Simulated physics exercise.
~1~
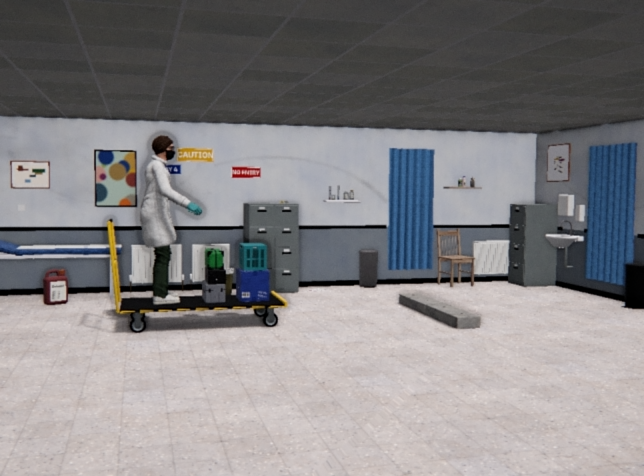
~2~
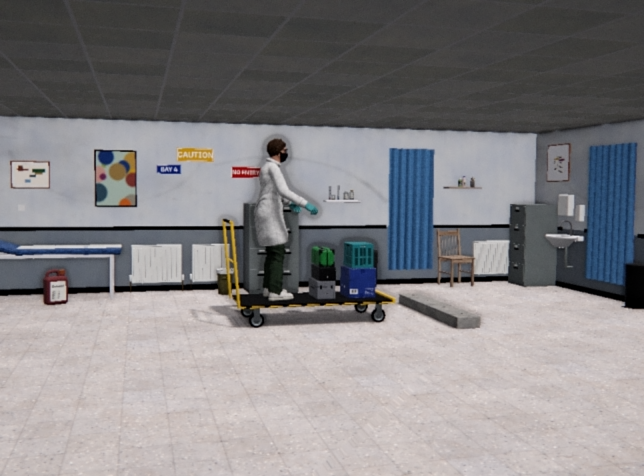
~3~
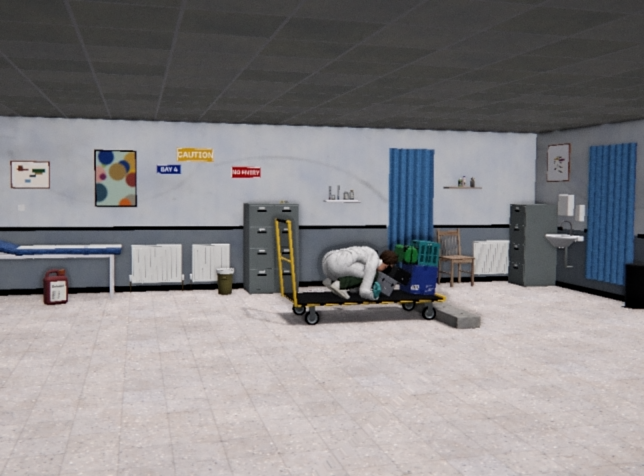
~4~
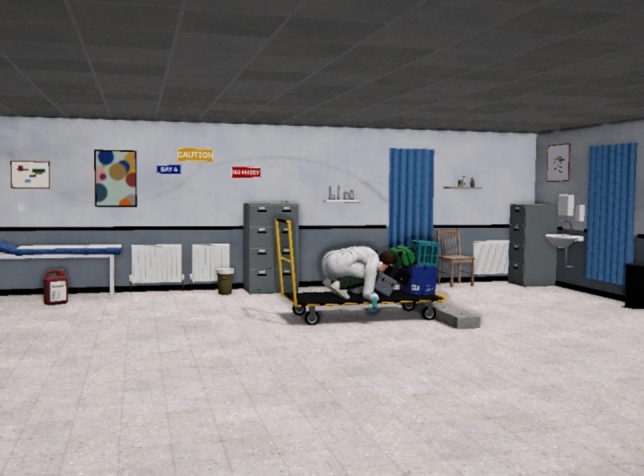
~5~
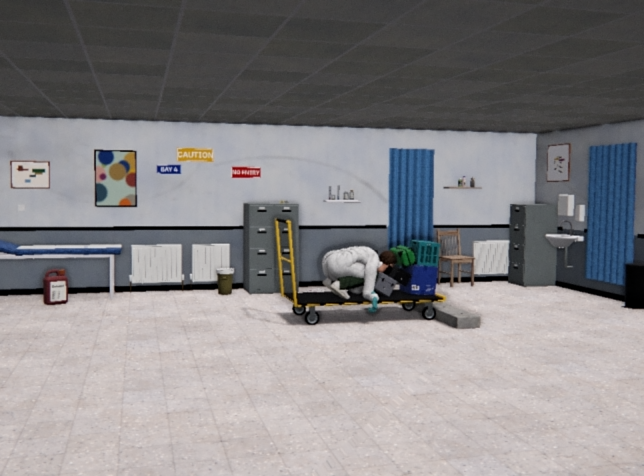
The clip opens on a figure in a white coat and dark mask standing on a yellow-handled trolley in a clinic-like room, with crates and cases stacked ahead. The trolley rolls right across the pale tiled floor toward a low grey kerb, the rider upright with an arm held forward. It stops at the kerb, and the figure folds forward onto the deck, head down against the load. The cases shift and tilt, bunching with the teal crate near the front. Everything then settles, with the rider slumped over and the load still aboard.
